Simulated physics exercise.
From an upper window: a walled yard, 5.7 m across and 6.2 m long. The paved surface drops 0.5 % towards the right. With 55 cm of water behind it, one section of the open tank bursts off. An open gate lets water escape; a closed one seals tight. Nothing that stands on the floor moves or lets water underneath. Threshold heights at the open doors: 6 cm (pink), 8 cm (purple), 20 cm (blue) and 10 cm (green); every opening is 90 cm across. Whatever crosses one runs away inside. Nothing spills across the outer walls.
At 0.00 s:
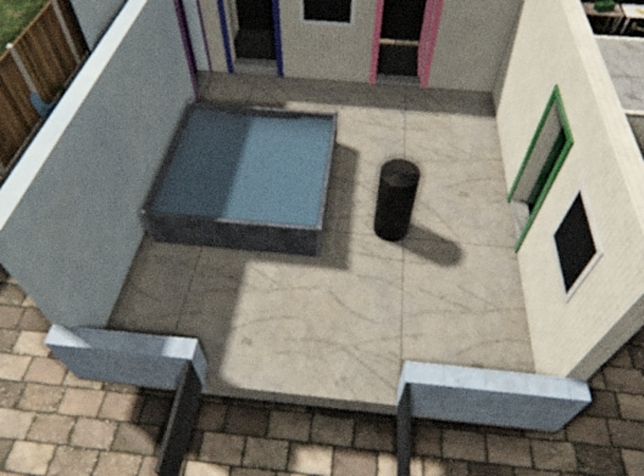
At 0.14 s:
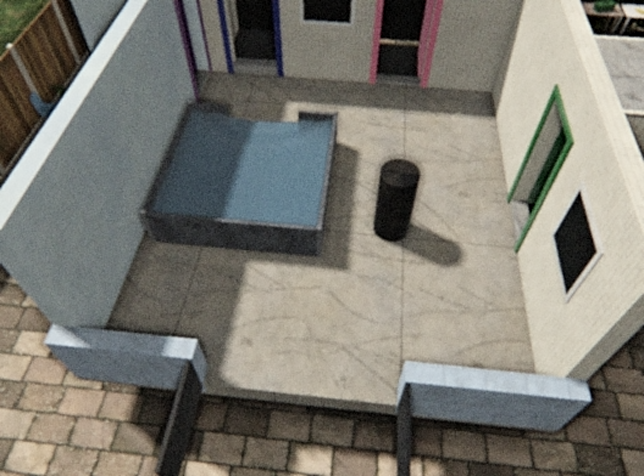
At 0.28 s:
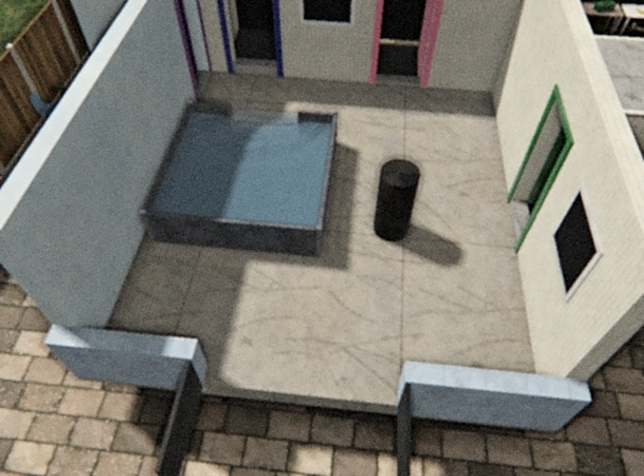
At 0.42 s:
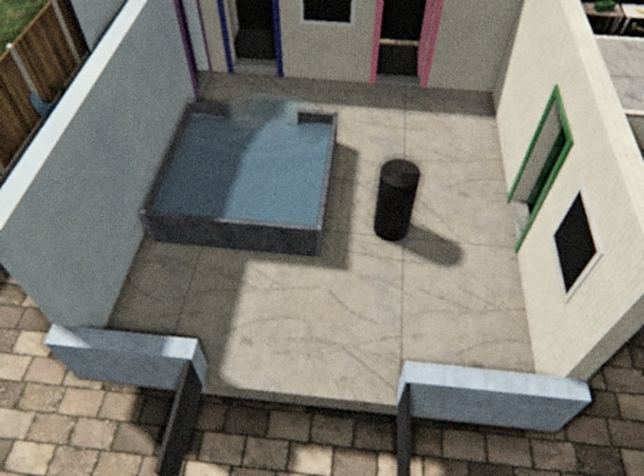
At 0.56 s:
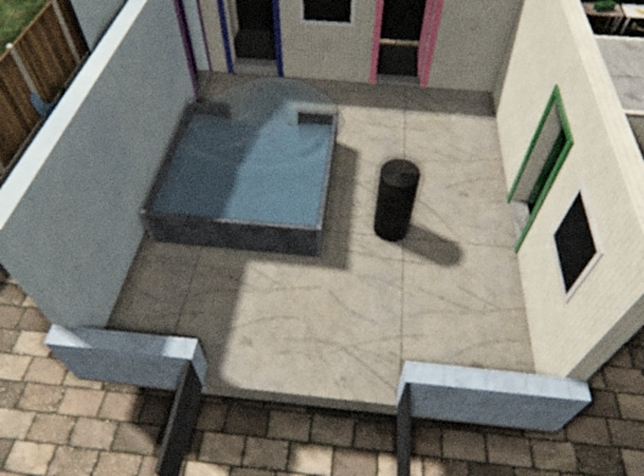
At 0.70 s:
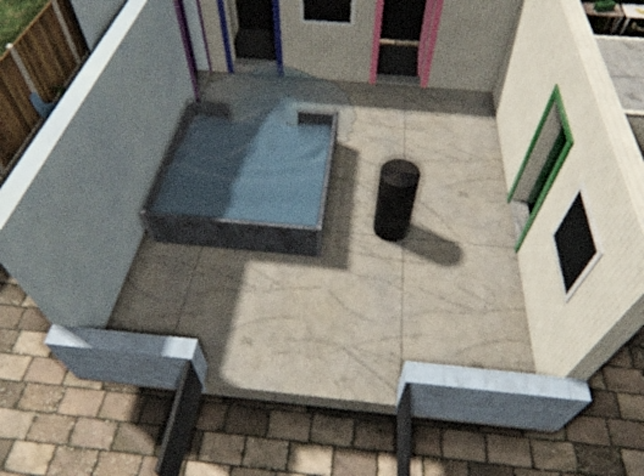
At first, an open tank of blue water sits still in a walled yard, beside a dark upright cylinder. Then a section of its far side gives way and water pours out through the gap, fanning across the paving behind in a thin, clear sheet towards the back wall and spreading rightward.
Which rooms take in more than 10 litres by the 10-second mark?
The water let in: At the pink door it passes the limit; at the purple door it exceeds the limit; at the blue door it exceeds the limit; at the green door it does not reach the limit.
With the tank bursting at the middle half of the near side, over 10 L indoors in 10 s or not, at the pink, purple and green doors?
Against that limit: Pink below, purple not over, green under.
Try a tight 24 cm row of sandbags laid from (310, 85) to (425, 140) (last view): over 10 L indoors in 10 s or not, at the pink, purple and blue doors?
Against that limit: Pink below, purple past it, blue over.
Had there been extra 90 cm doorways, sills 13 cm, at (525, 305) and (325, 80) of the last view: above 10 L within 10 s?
In turn: Under, past it.
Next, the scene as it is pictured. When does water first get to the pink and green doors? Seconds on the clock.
Arrival: Pink 1.4 s, green 3.4 s.
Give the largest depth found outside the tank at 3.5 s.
Up to some 26 cm.
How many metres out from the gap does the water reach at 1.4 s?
Some 3.0 m out.
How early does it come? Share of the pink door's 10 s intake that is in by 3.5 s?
About 45 per cent.
After 1.4 s water covers 15 % of the floor and is deepest (37 cm) near (290, 80); pink door 4 cm at the sill, 0 L in, purple door 14 cm at the sill, 2 L in, blue door 34 cm at the sill, 21 L in, green door not reached.
After 2.2 s water covers 25 % of the floor and is deepest (36 cm) near (281, 80); pink door 10 cm at the sill, 2 L in, purple door 24 cm at the sill, 70 L in, blue door 35 cm at the sill, 70 L in, green door not reached.
After 3.5 s water covers 40 % of the floor and is deepest (26 cm) near (269, 90); pink door 9 cm at the sill, 12 L in, purple door 24 cm at the sill, 224 L in, blue door 26 cm at the sill, 131 L in, green door 2 cm at the sill, 0 L in.
After 6.0 s water covers 70 % of the floor and is deepest (21 cm) near (281, 80); pink door 8 cm at the sill, 20 L in, purple door 19 cm at the sill, 384 L in, blue door 20 cm at the sill, 146 L in, green door 7 cm at the sill, 0 L in.
After 10.0 s water covers 95 % of the floor and is deepest (14 cm) near (492, 107); pink door 6 cm at the sill, 25 L in, purple door 11 cm at the sill, 470 L in, blue door 11 cm at the sill, 147 L in, green door 6 cm at the sill, 0 L in.
